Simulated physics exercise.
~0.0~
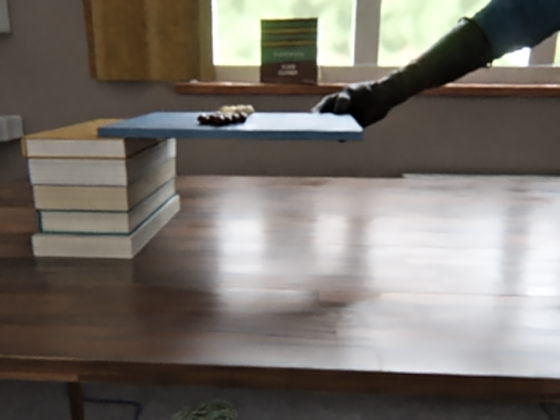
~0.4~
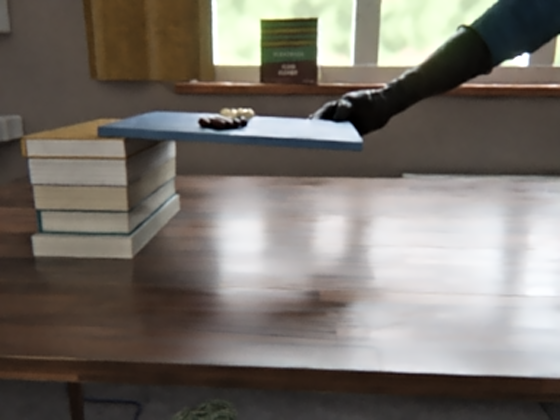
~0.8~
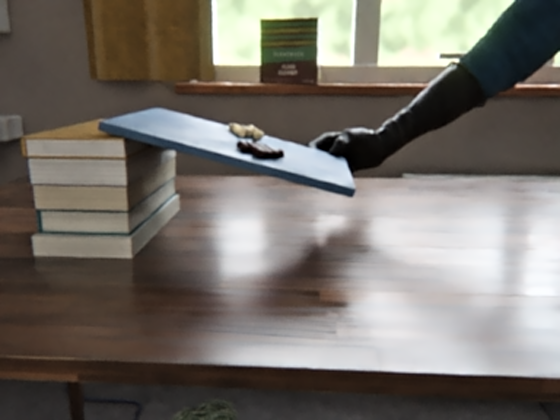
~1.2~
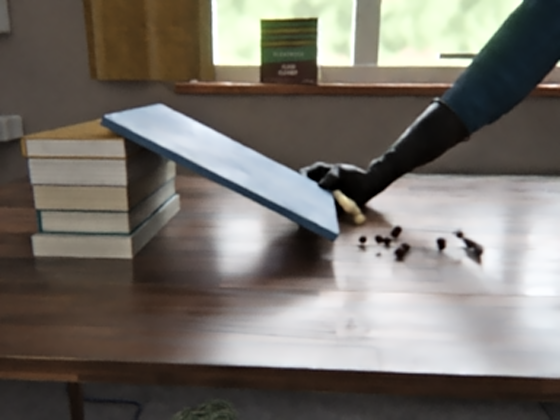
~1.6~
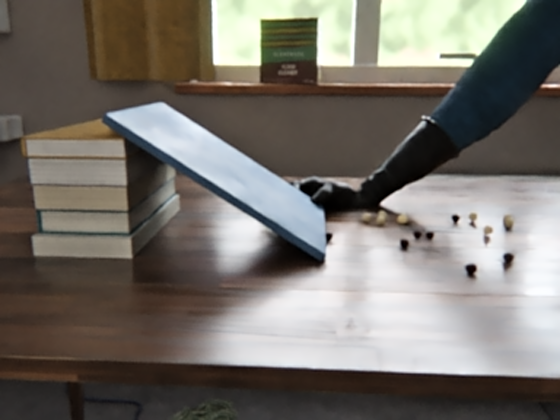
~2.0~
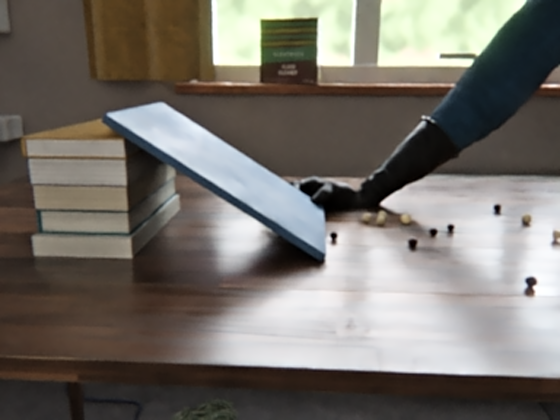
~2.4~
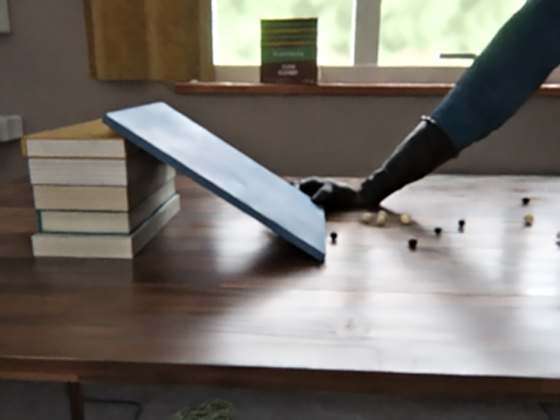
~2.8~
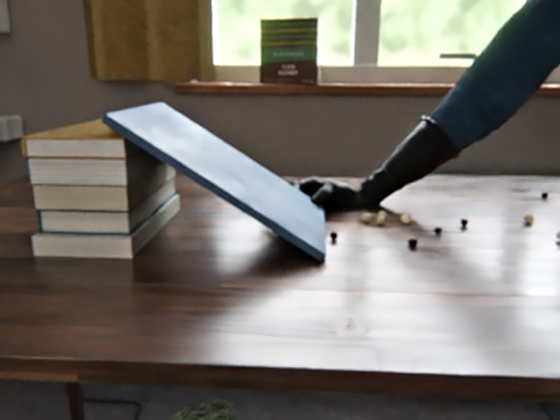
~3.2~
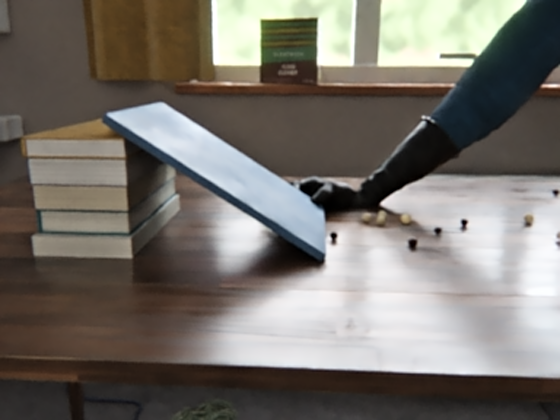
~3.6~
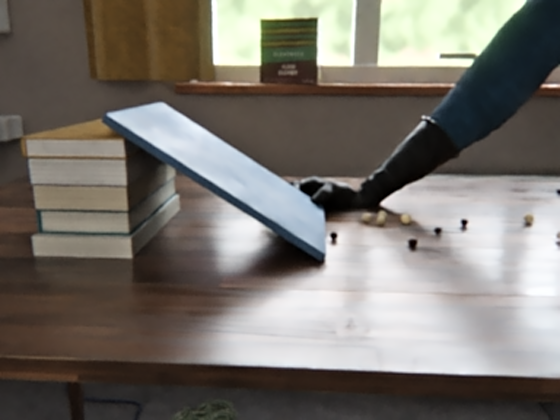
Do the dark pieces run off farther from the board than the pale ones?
Yes, the dark pieces spill off ahead and travel farther overall, while the pale ones mostly stay closer to the foot of the board.
